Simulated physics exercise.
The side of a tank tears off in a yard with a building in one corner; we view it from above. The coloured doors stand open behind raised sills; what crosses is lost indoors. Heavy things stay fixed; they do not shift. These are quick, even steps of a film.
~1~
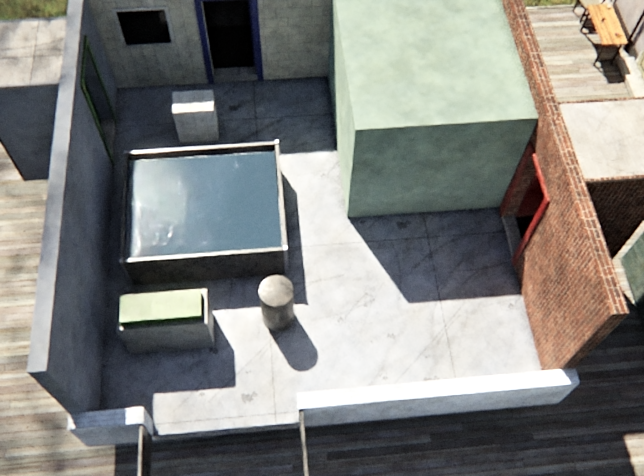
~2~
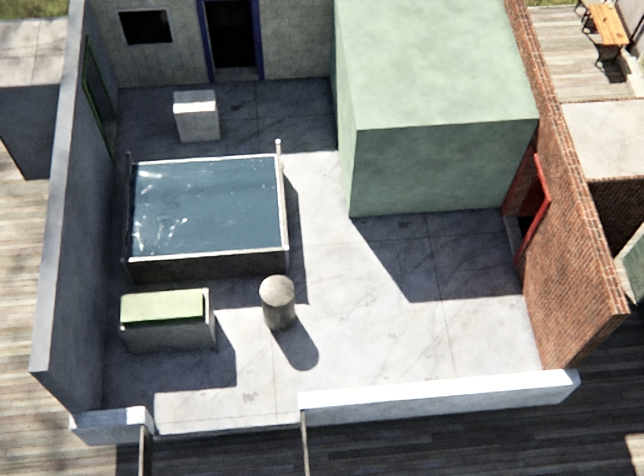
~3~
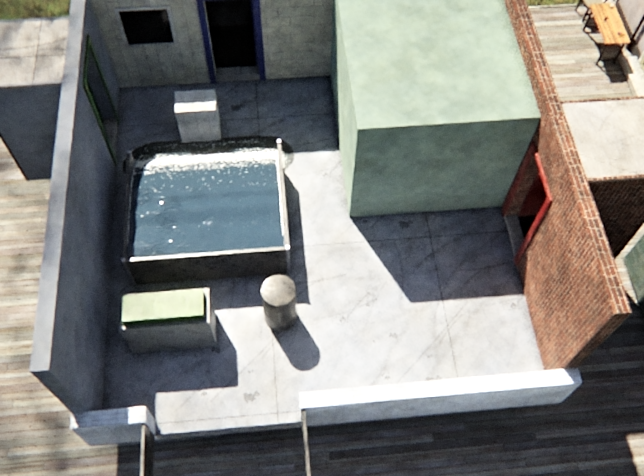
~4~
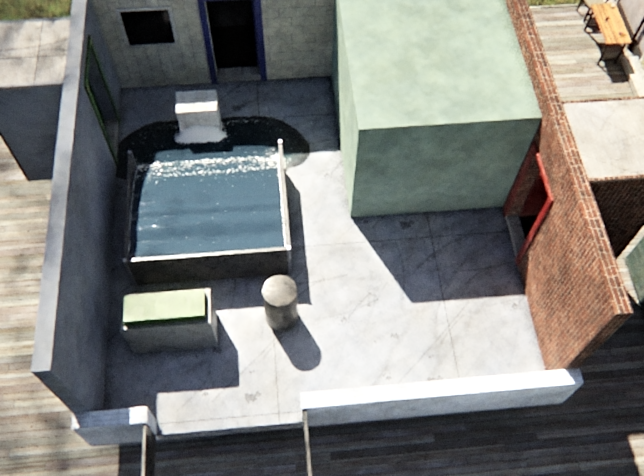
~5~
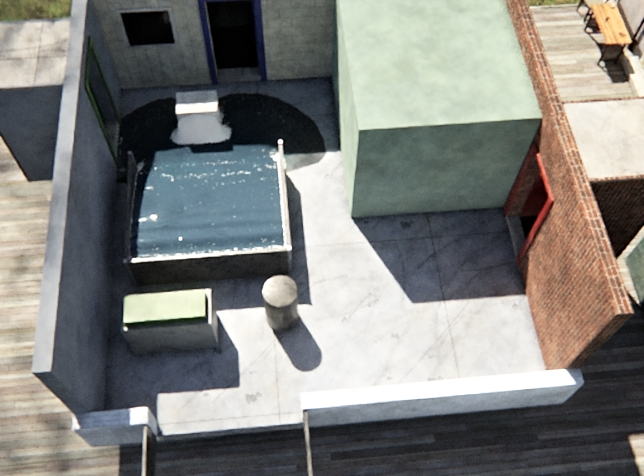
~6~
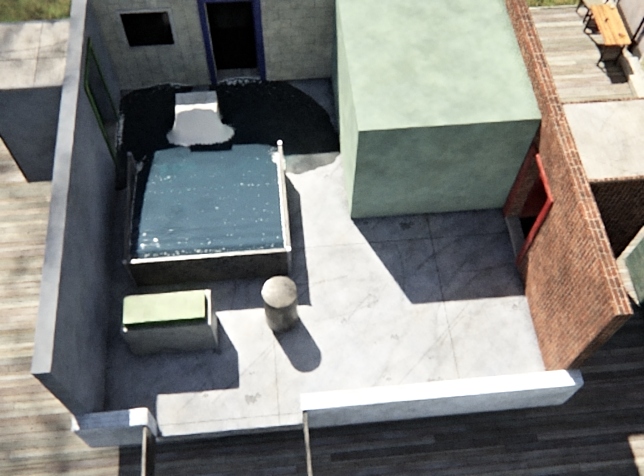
A water tank in a walled yard loses its far side, and water spreads across the floor.
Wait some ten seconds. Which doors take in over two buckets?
Door by door: The red door does not, the blue door does, the green door does.
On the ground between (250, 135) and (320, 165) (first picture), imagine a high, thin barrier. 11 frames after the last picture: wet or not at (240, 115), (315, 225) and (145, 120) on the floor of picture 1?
Outcome per location, in sequence: Soaking, soaking, soaking.
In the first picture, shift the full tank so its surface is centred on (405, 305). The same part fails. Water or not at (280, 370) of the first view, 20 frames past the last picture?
Answer: Spared.
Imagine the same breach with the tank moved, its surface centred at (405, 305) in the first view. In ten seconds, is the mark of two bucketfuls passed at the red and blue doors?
My take: The red one exceeds the limit, and the blue one exceeds the limit.
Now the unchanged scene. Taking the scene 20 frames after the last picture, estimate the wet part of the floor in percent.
Close to 45 percent, by my reckoning.
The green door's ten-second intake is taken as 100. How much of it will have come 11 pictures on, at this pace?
About 50 per cent.
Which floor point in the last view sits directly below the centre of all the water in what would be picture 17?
That puts it at around (221, 159).
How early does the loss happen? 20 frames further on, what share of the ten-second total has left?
Near 60 in a hundred.
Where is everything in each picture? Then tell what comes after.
The first frame shows the water tank at (203, 201) is whole and still.
In the second frame, the front is at a hidden place, out from the gap on the water tank's far side.
In the third frame, water pours out on the water tank's far side and has run to a hidden place.
In the fourth frame, water pours out on the water tank's far side and has run to (118, 151).
In the fifth frame, water pours out on the water tank's far side and has run to (310, 124).
In the sixth frame, the front is at (276, 82), out from the gap on the water tank's far side.
A moment on, water covers 25 % of the floor; the red door not reached, the blue door far over two buckets in, the green door under two buckets in.
Next, water covers 30 % of the floor; the red door not reached, the blue door far over two buckets in, the green door over two buckets in.
Then, water covers 45 % of the floor; the red door not reached, the blue door far over two buckets in, the green door far over two buckets in.
Later, water covers 75 % of the floor; the red door not reached, the blue door far over two buckets in, the green door far over two buckets in.
In the end, water covers 100 % of the floor; the red door under two buckets in, the blue door far over two buckets in, the green door far over two buckets in.
